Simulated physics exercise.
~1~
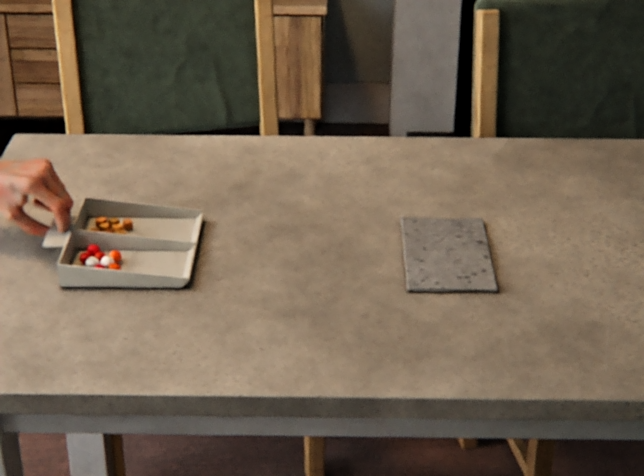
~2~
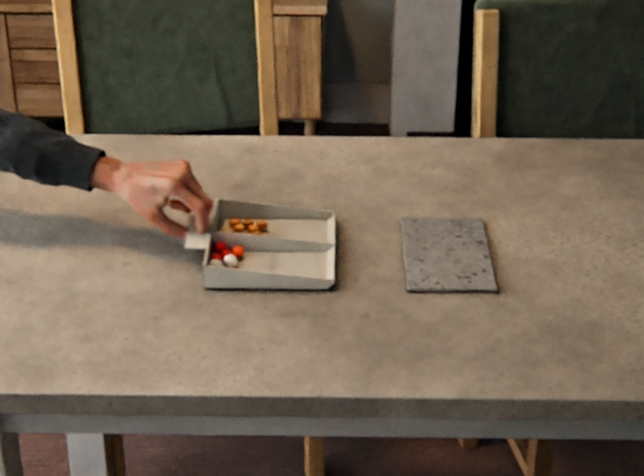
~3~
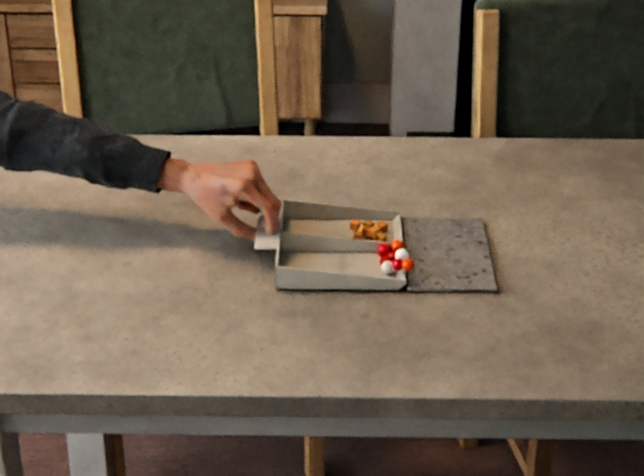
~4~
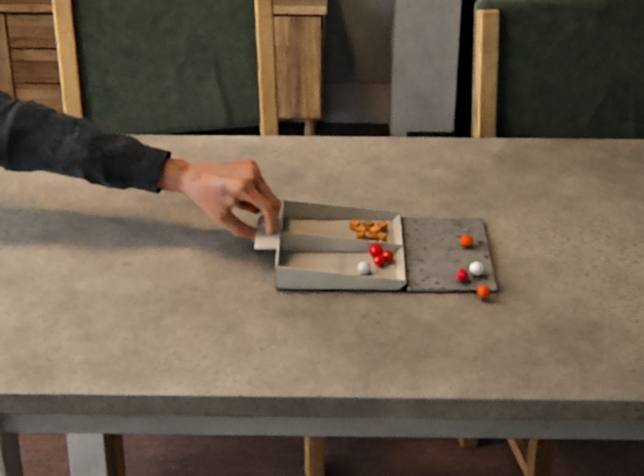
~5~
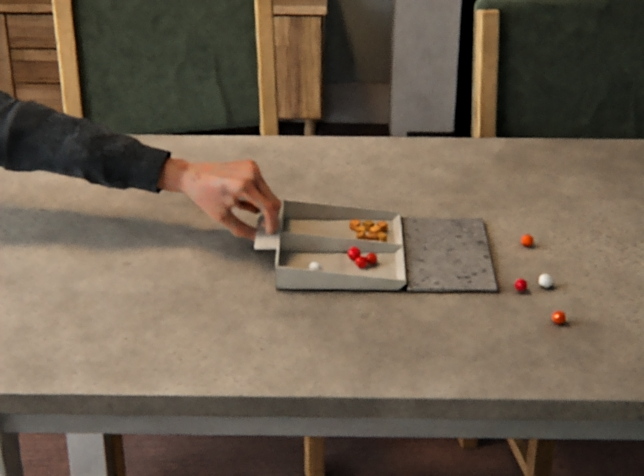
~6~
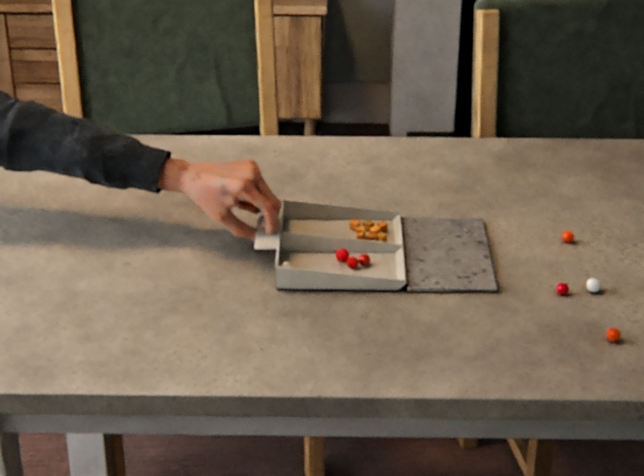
We see a hand push a divided tray of small balls and orange-brown pieces right along a table until it stops against a flat grey slab; some red, white and orange balls roll over the front rim and across the table, while the orange-brown pieces stay inside.
